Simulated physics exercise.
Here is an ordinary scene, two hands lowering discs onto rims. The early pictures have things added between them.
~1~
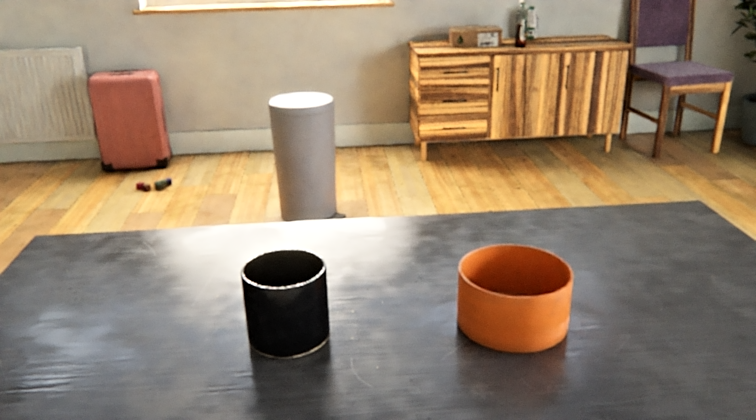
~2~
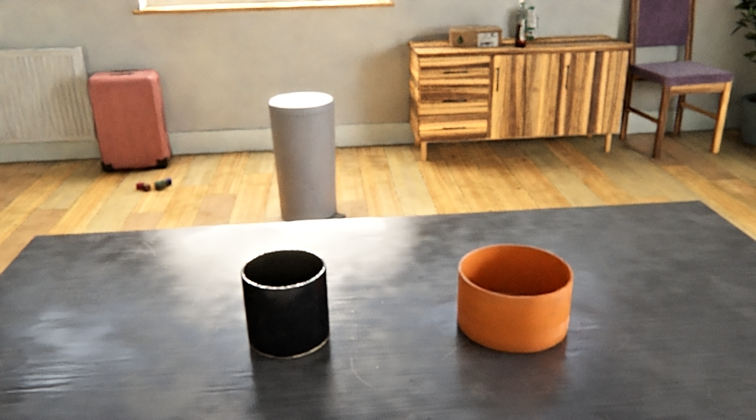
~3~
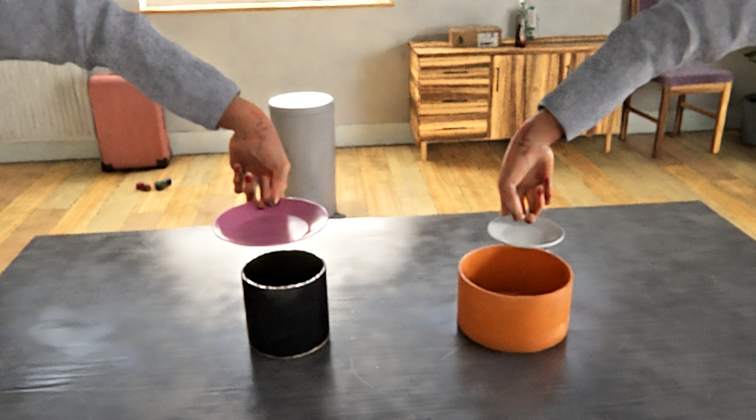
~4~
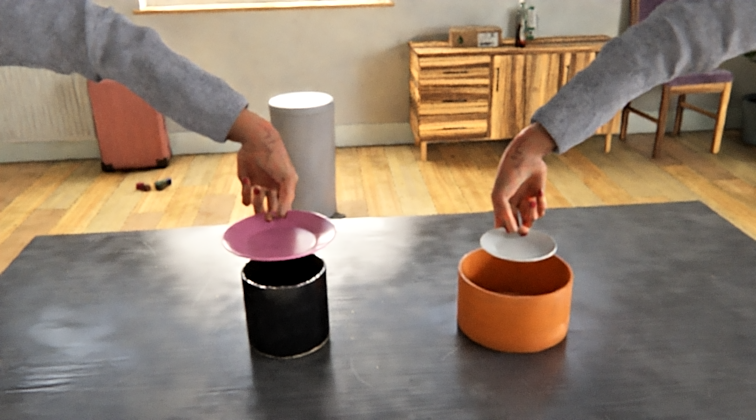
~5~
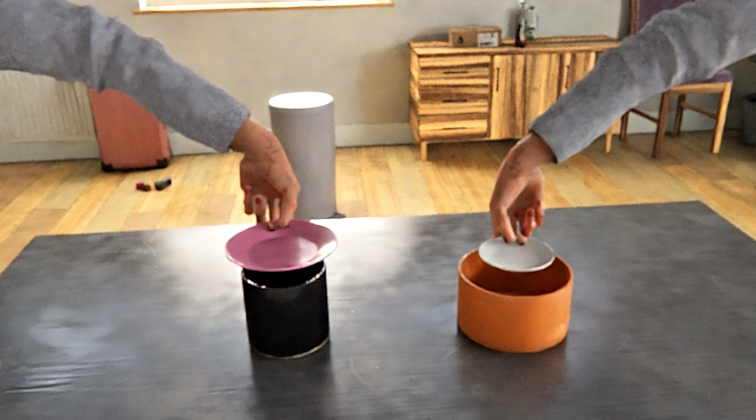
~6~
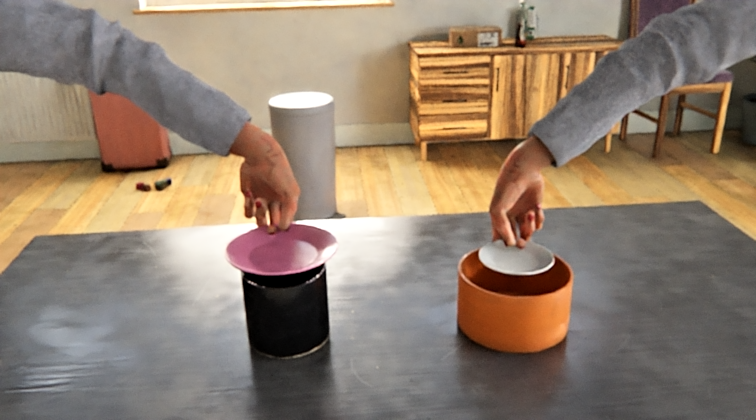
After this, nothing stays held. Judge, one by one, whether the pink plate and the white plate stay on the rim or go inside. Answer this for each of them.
Pink plate - on the rim; white plate - inside.
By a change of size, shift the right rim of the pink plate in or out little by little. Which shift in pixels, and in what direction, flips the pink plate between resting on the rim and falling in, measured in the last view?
16 px or so, leftward.
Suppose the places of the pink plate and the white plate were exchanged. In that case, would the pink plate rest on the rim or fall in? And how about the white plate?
The pink plate is held up, and the white plate slides in.
Then, 0.14 s past the last view, pink plate moving near (283, 262); white plate travelled a little near (514, 289).
Finally, the pink plate rests on the rim, near (283, 262); the white plate falls in, near (512, 315).
